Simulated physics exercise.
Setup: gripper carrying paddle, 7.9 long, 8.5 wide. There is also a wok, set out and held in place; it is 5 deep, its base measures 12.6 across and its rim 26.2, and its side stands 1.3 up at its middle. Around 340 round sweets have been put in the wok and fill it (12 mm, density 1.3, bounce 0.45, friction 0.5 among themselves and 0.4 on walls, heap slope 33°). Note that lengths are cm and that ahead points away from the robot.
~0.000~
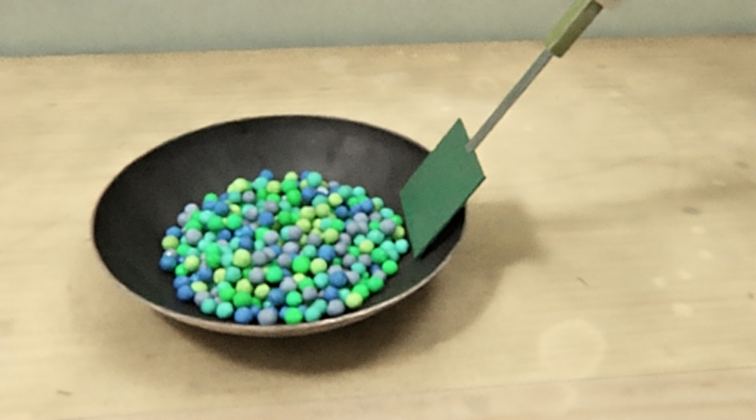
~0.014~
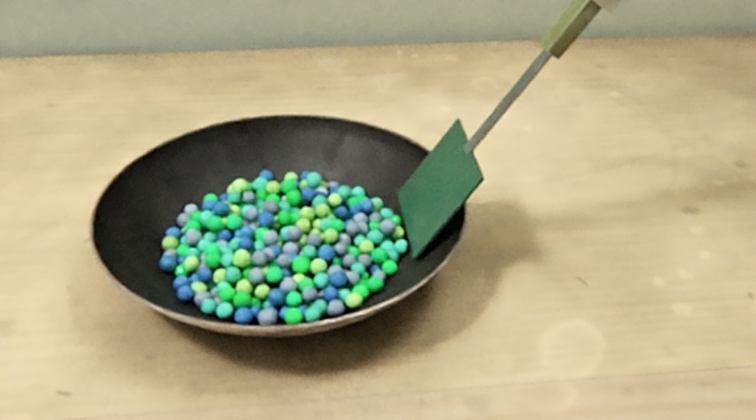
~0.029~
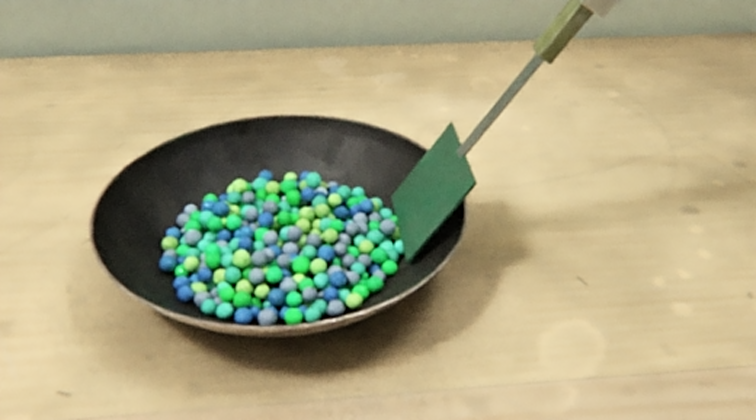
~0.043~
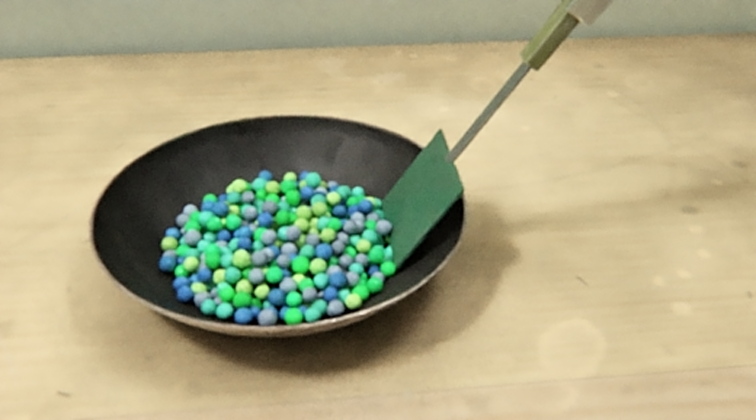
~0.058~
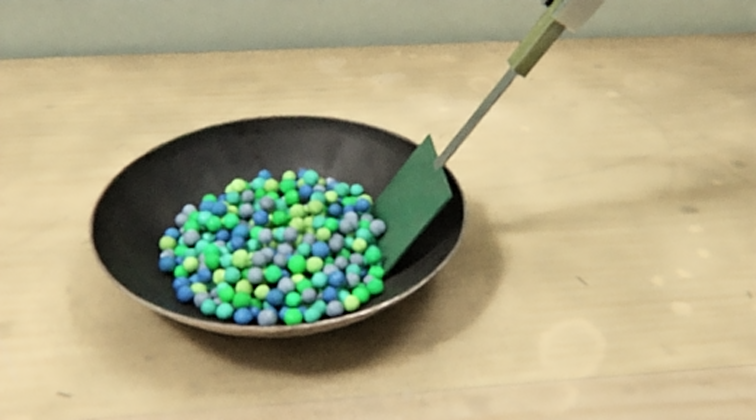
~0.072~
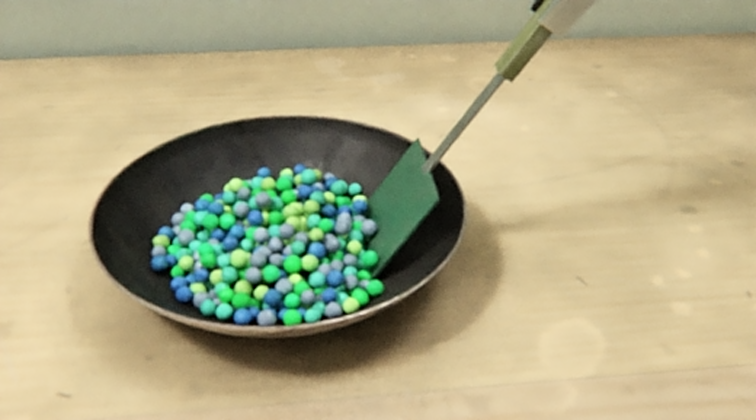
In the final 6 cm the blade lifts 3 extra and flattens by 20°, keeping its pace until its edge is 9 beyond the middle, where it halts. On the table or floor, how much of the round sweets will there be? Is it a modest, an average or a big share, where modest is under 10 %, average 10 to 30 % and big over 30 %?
Average.
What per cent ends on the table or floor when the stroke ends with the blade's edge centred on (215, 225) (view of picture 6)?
About 0 per cent.
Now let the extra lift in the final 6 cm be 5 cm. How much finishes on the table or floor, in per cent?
Some 20 in a hundred.
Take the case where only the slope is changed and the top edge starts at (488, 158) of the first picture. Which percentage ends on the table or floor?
About 20 per cent.
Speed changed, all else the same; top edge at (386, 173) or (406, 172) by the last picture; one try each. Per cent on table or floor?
Try one roughly 45 per cent; try two roughly 35 per cent.
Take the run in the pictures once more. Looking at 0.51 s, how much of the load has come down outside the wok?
It works out to about 20 in a hundred.
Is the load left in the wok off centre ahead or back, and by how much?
About 4.0 centimetres ahead.
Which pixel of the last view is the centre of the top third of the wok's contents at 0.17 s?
Near (211, 226).
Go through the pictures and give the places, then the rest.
Paddle top edge at (472, 146), sloping 56°; upper third of the load around (289, 230), from x 170 to 400, top at y 175; 335 in the wok, in the first frame.
Paddle top edge at (471, 146), sloping 56°; upper third of the load around (289, 230), from x 170 to 400, top at y 175, in the second frame.
Paddle top edge at (464, 151), sloping 56°; upper third of the load around (289, 230), from x 170 to 400, top at y 175, in the third frame.
Paddle top edge at (452, 157), sloping 56°; upper third of the load around (293, 228), from x 170 to 390, top at y 180, in the fourth frame.
Paddle top edge at (440, 163), sloping 56°; upper third of the load around (292, 227), from x 170 to 390, top at y 175, in the fifth frame.
Paddle top edge at (428, 167), sloping 56°; upper third of the load around (284, 228), from x 160 to 385, top at y 170; 335 in the wok, in the sixth frame.
After 0.17 s, sloping 56°, highest piece 4 above the table; 335 in the wok.
After 0.27 s, sloping 49°, highest piece 6 above the table; 335 in the wok.
After 0.51 s, sloping 36°, highest piece 6 above the table; 268 in the wok, 62 on the table or floor, 5 on the blade or in flight.
After 1.56 s, sloping 36°, highest piece 5 above the table; 267 in the wok, 68 on the table or floor.
At rest, 267 in the wok, 68 on the table or floor. That is 20 % on the table or floor.
